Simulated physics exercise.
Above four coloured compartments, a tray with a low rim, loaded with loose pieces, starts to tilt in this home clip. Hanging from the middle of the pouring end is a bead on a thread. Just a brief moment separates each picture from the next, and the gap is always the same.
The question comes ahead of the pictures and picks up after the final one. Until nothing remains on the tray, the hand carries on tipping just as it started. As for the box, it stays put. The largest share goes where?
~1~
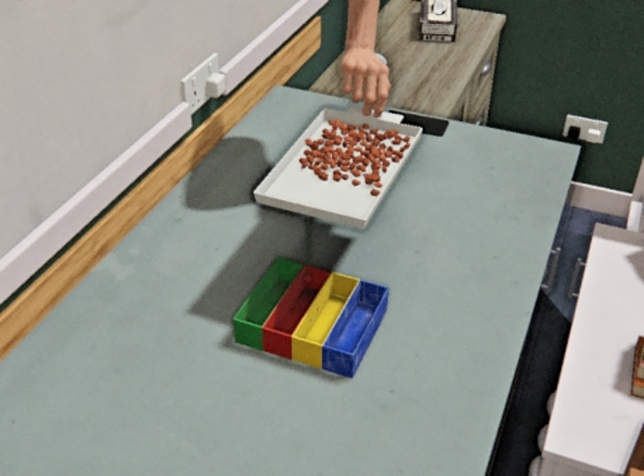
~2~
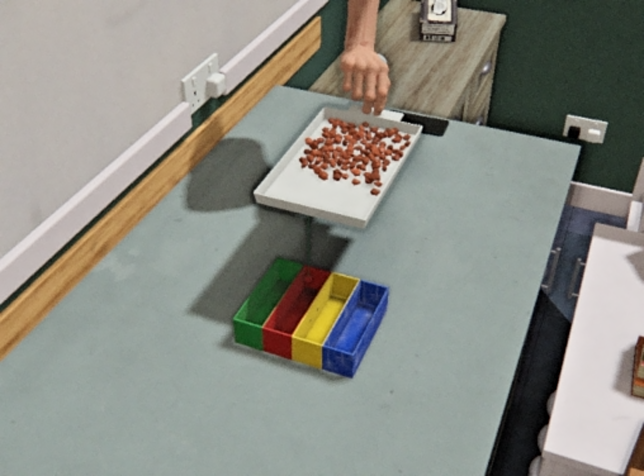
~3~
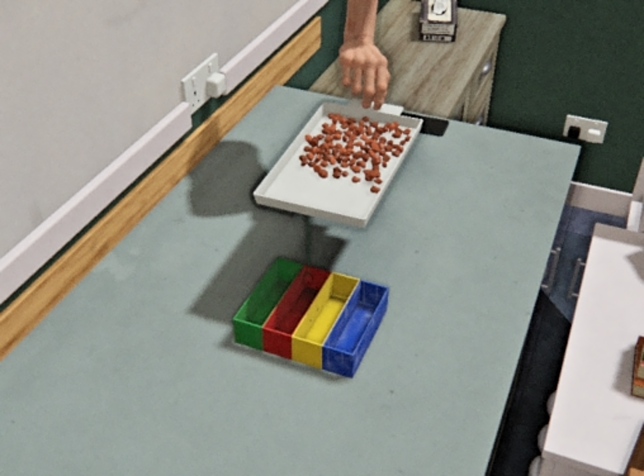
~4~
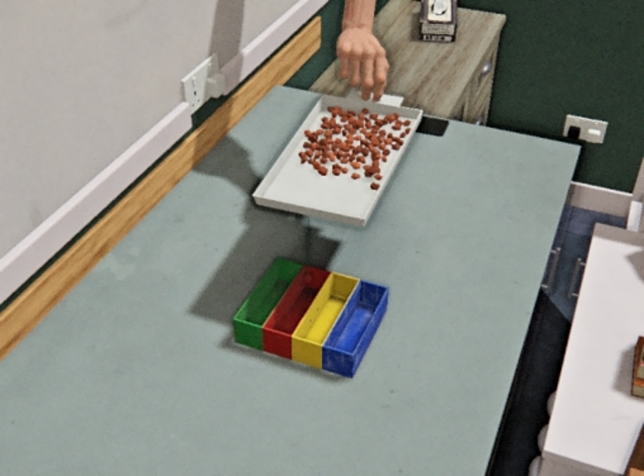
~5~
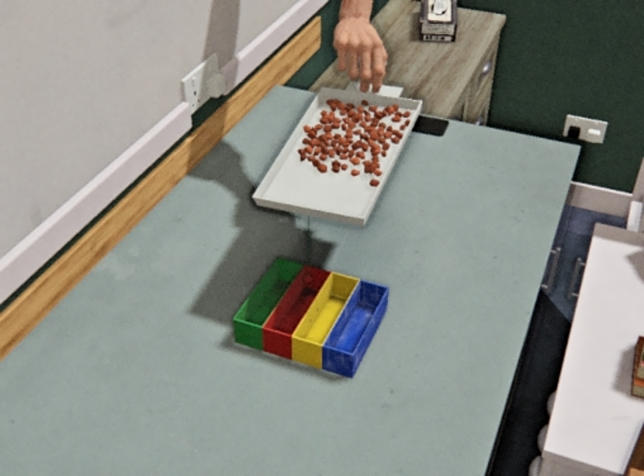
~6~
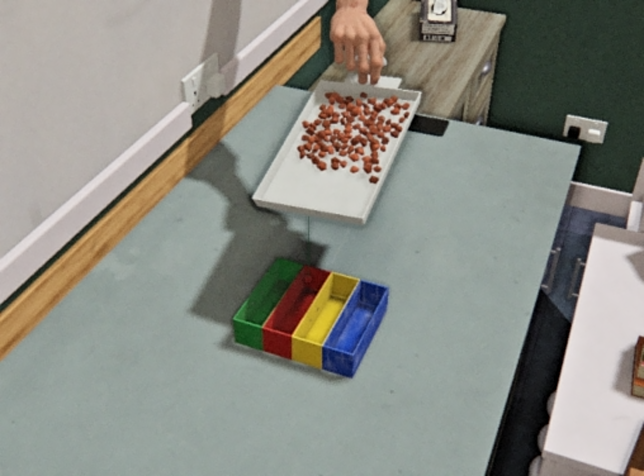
To the green cell.
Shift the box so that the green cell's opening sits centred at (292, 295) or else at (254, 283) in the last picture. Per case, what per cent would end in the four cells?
It would be roughly 20 per cent in the first placement and roughly 90 per cent in the second.
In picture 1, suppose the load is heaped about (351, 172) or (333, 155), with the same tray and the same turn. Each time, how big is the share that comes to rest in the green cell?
Respectively 40 and 40 per cent.
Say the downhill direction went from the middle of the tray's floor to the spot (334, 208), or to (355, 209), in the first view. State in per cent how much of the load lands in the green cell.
So it's 10 percent with the first slope and 0 percent with the other.
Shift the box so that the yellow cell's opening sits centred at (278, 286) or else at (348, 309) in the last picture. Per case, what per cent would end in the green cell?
Trial 1: 0 percent; trial 2: 20 percent.
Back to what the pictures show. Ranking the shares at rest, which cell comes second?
Second place goes to the red one.
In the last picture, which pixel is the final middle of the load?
Roughly at pixel (260, 315).
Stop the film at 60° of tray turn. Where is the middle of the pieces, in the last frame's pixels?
The middle of the load sits near (280, 196).
Soon, tray tipped steeply; most on the tray; a stray few in the green cell; a small part falling or outside the box.
A while on, tray tipped right over; about a quarter on the tray; about a quarter in the green cell; a small part in the red cell; a stray few in the blue cell; about a third falling or outside the box.
Towards the end, tray tipped past a quarter turn; about a third in the green cell; about a quarter in the red cell; a stray few in the blue cell; a stray few in the yellow cell; about a third falling or outside the box.
Finally, tray tipped past a quarter turn; about a third in the green cell; about a quarter in the red cell; a stray few in the blue cell; a stray few in the yellow cell; about a third outside the box.
